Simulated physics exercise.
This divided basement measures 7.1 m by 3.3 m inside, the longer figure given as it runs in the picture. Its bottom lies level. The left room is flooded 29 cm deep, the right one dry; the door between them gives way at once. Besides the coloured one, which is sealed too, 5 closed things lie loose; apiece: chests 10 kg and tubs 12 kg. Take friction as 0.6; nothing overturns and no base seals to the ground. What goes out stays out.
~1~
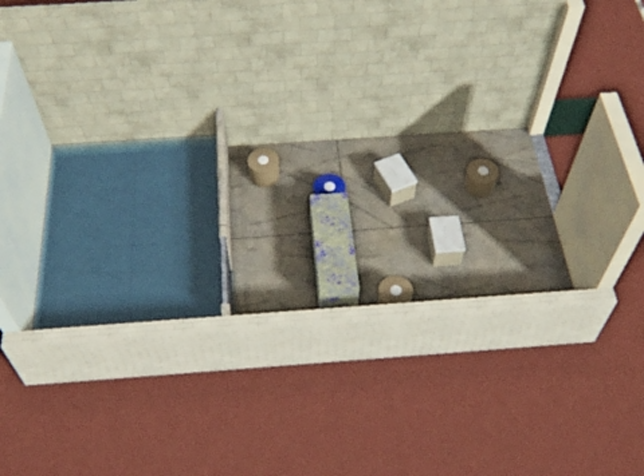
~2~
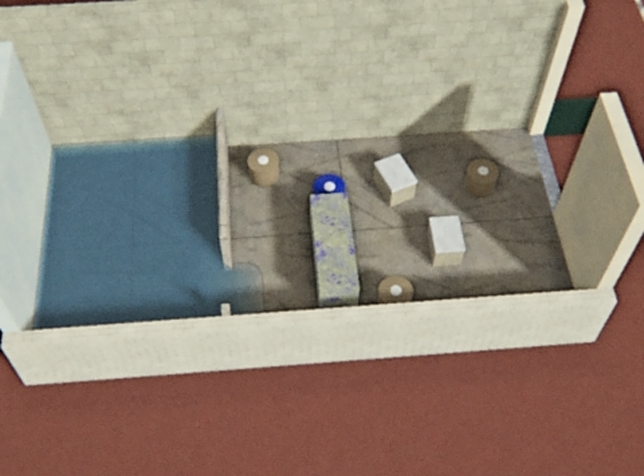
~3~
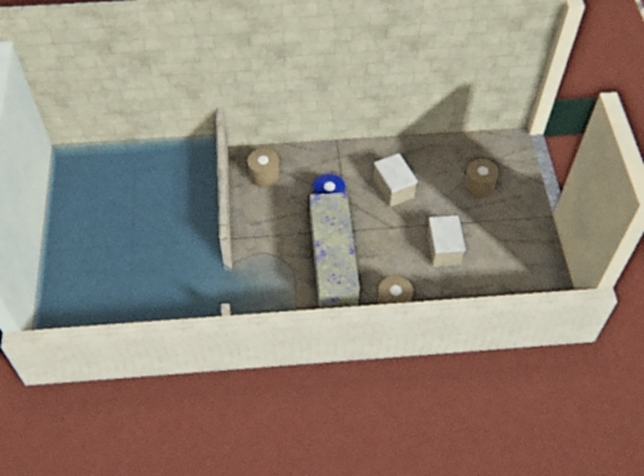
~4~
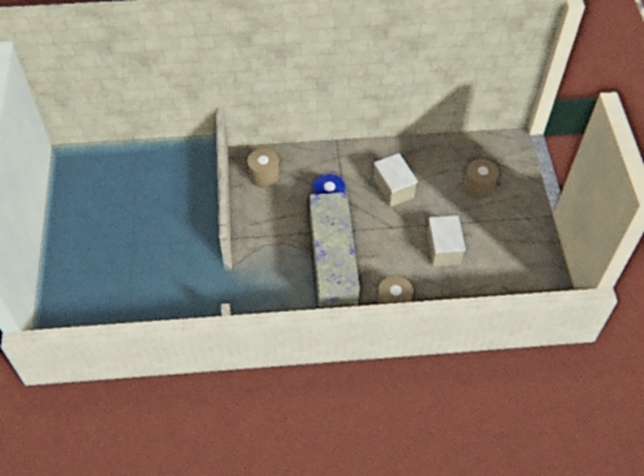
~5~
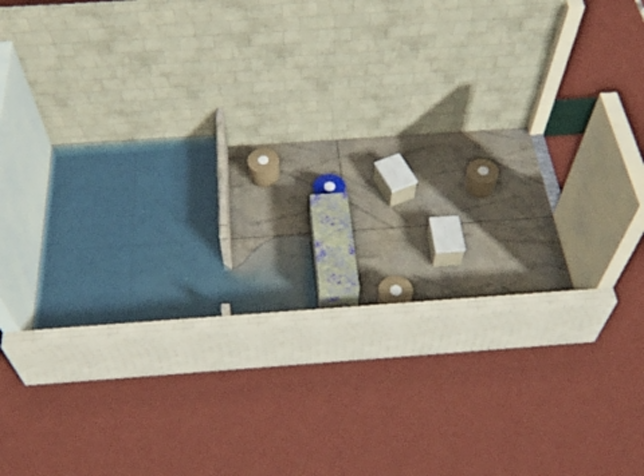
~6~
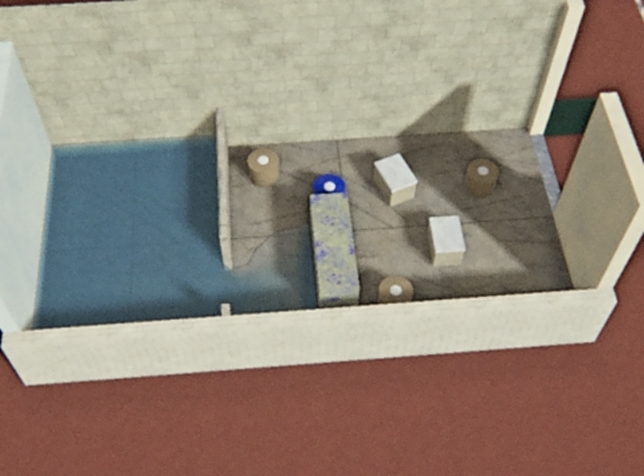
Divided basement with water spreading from the flooded left room through a gap in the partition, while the blue tub stays still.
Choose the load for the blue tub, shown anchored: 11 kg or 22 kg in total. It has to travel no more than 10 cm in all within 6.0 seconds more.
Verdict: The smaller load will do.
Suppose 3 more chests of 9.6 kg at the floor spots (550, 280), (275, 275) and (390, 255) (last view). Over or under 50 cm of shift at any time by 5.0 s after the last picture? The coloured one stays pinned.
In that order: More, more, short of it.
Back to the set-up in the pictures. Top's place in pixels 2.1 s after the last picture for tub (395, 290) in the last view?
Near (413, 271).
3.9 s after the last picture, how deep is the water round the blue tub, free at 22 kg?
Roughly 3 cm.
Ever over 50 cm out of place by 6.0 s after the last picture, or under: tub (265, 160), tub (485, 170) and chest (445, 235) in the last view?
In that order: More, short of it, less.
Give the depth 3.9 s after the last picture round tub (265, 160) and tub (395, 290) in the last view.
About 14 and 4 cm.
Then, 0.4 s after the last picture the blue tub would be 0 cm from its start with 11 kg and 0 cm from its start with 22 kg; 0 cm of water round it then.
Then, 2.1 s after the last picture the blue tub would be 0 cm from its start with 11 kg and 0 cm from its start with 22 kg; 2 cm of water round it then.
Then, 3.9 s after the last picture the blue tub would be 0 cm from its start with 11 kg and 0 cm from its start with 22 kg; 3 cm of water round it then.
Then, 6.0 s after the last picture the blue tub would be 0 cm from its start with 11 kg and 0 cm from its start with 22 kg; 5 cm of water round it then.
